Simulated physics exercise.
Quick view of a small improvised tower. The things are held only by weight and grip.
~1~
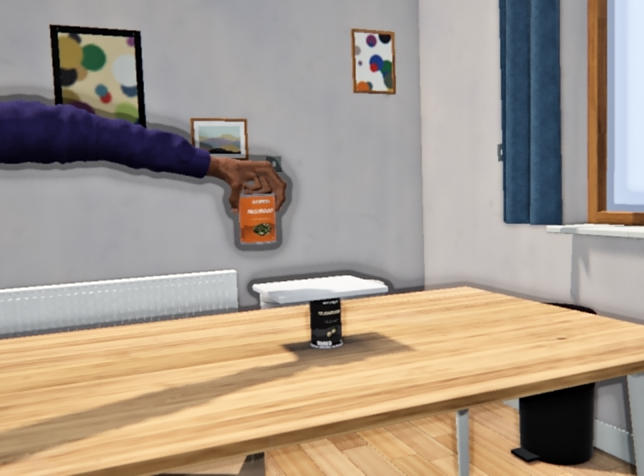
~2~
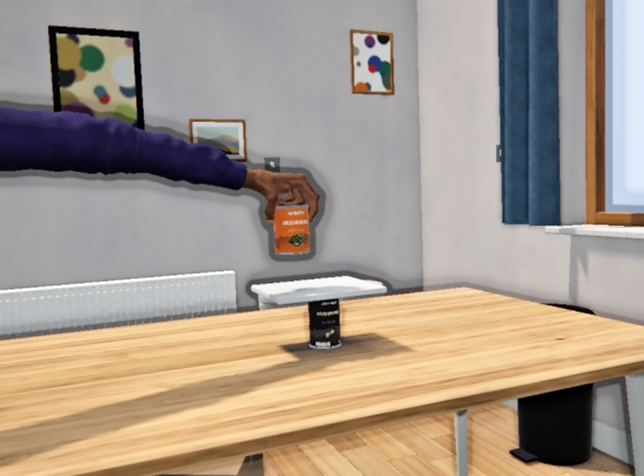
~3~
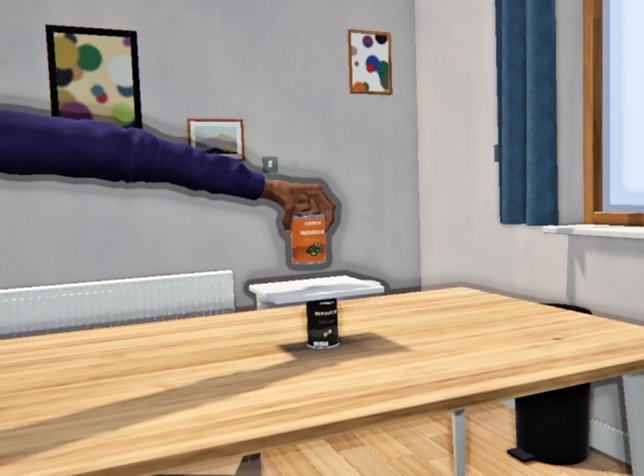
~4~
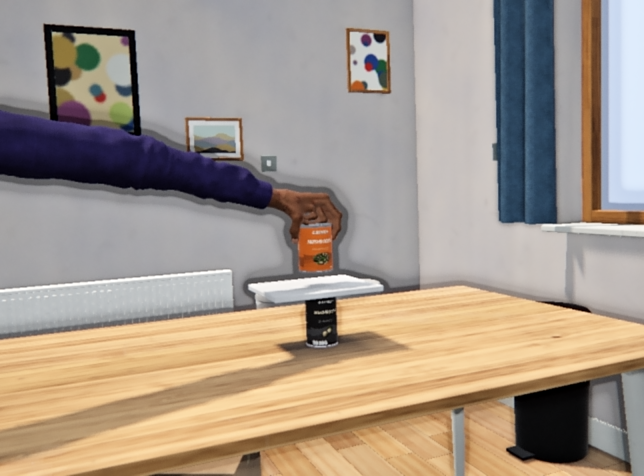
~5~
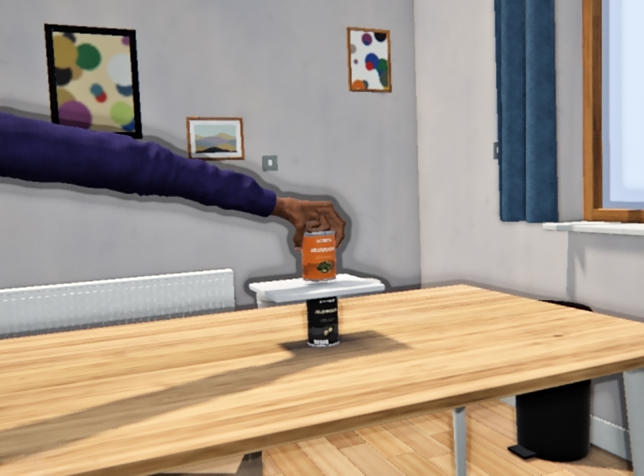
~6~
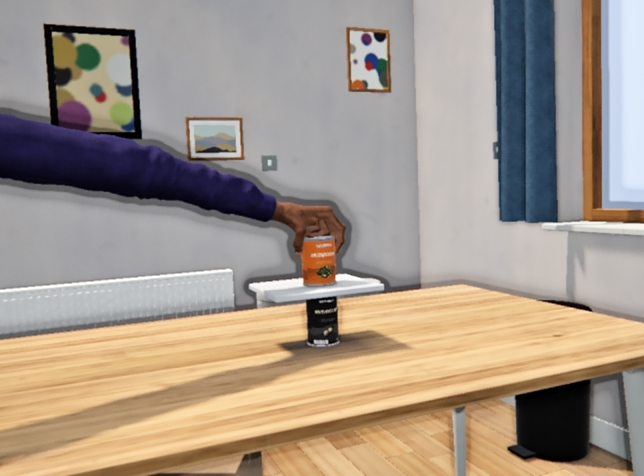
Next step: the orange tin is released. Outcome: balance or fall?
Balance.
Then, 0.80 s after the last picture, nothing has stirred.
Then, 1.70 s after the last picture, orange tin resting near (319, 261).
At rest, all 3 in place. Seen from the same camera at the end, orange tin near (319, 261). The stack stays up.
